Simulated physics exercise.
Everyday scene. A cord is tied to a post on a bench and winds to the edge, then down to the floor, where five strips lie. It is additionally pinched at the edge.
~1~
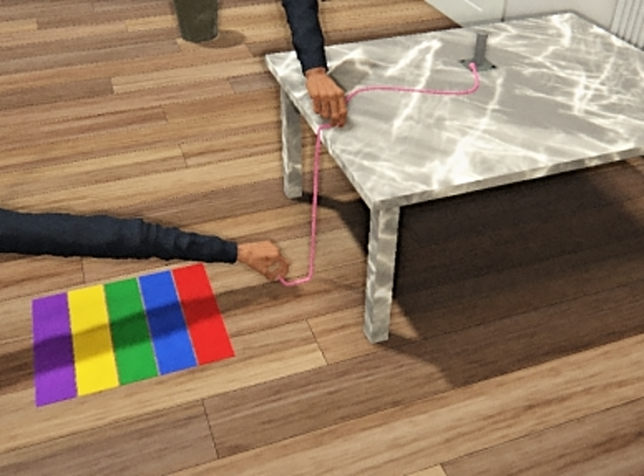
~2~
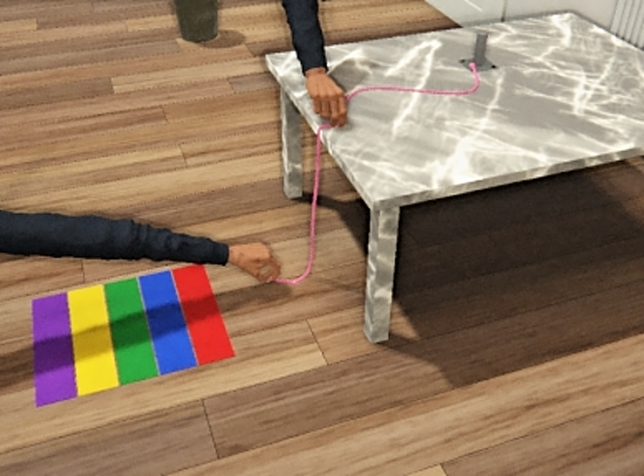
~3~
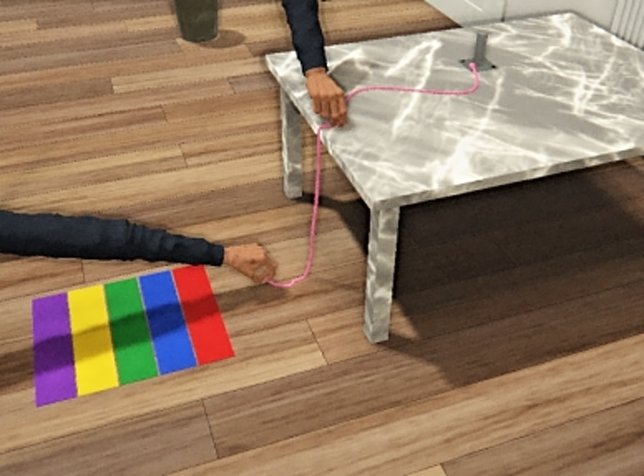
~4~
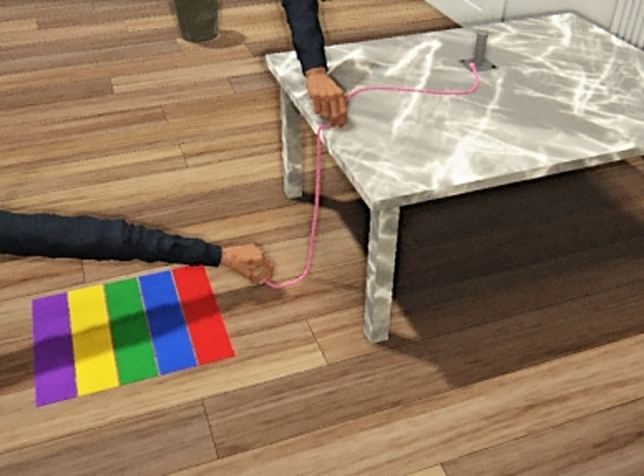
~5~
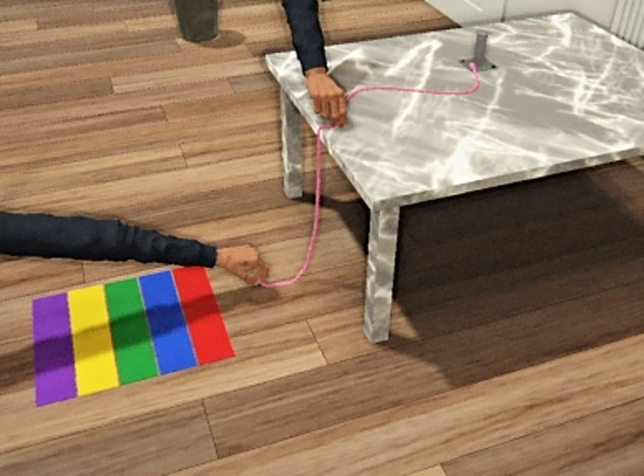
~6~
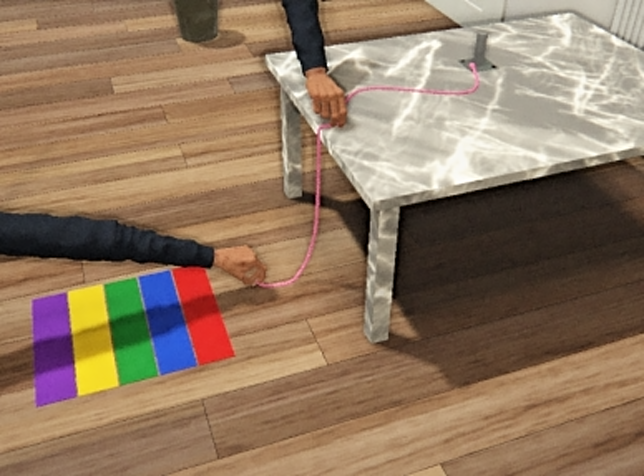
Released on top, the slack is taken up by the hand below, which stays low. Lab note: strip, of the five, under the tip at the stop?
Yellow.
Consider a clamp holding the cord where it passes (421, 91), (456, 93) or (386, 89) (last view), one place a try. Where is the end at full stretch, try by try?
In order: (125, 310), then (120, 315), then (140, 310).
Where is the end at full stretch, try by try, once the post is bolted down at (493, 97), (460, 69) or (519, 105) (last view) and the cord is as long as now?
Approximate pixels in order: (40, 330), (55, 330), (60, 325).
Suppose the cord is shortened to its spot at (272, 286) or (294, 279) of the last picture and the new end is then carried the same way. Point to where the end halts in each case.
You'd find it around (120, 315) the first time and around (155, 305) the second.
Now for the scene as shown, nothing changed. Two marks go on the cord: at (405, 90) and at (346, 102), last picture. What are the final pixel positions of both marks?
They end up around (375, 98) and around (310, 122).
A little later, end near (158, 304); over blue.
Next, end near (111, 315); over green.
When it is tight, end near (83, 321); over yellow. It gets as far as the yellow strip.
